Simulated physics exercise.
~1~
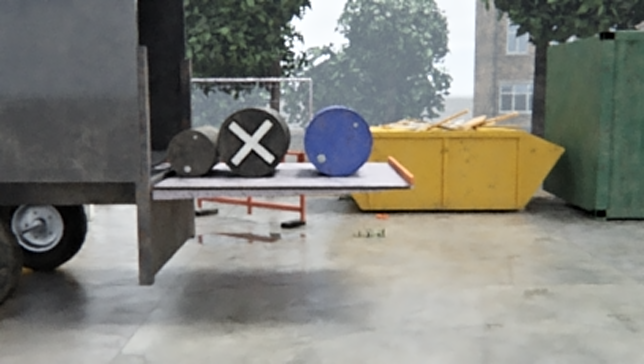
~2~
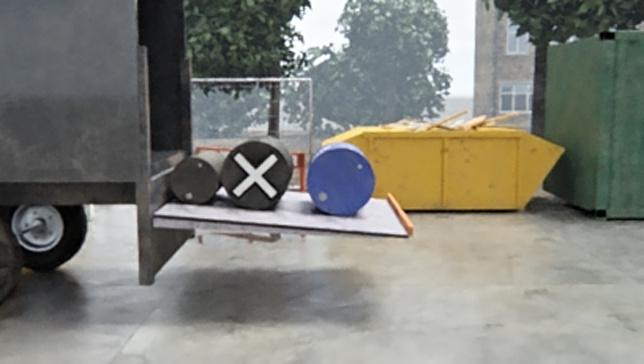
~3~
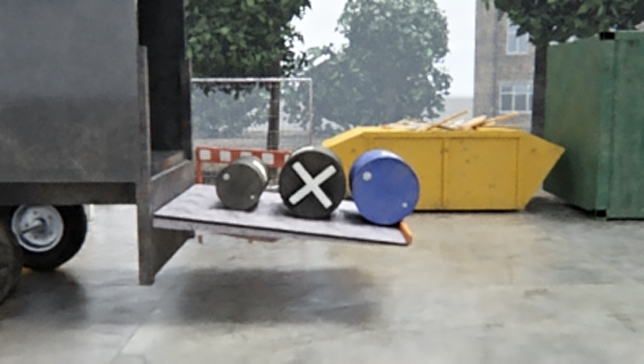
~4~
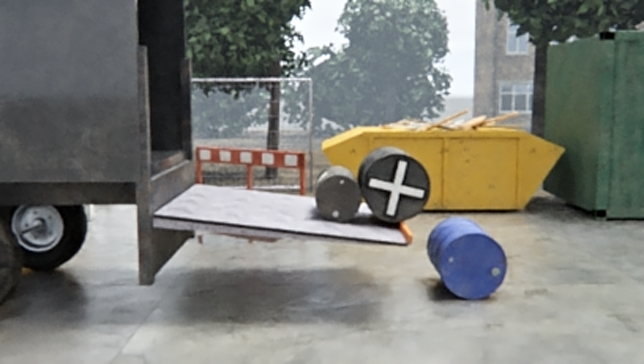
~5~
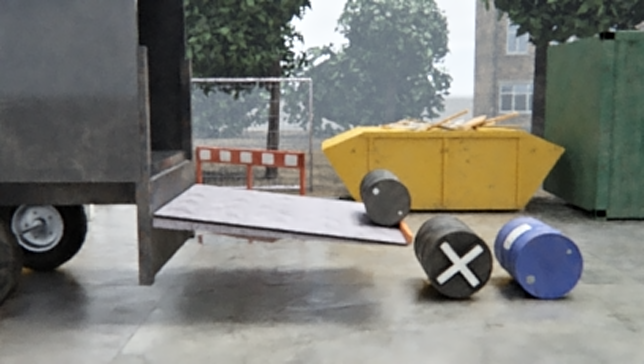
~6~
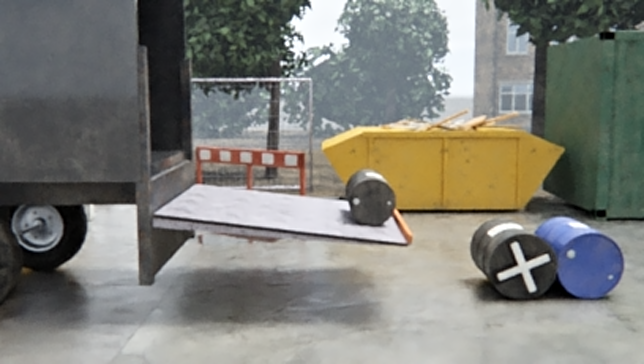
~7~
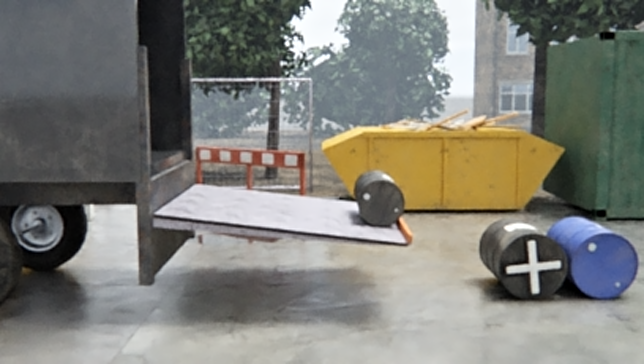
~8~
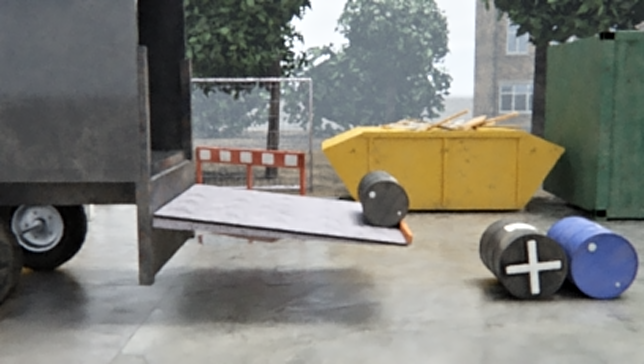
Three drums rolled right along a lorry's tail platform as it sank and tilted, and the blue one, then the black one with a white cross, dropped over the edge and rolled to rest together on the ground, while the smallest stayed at the lip.
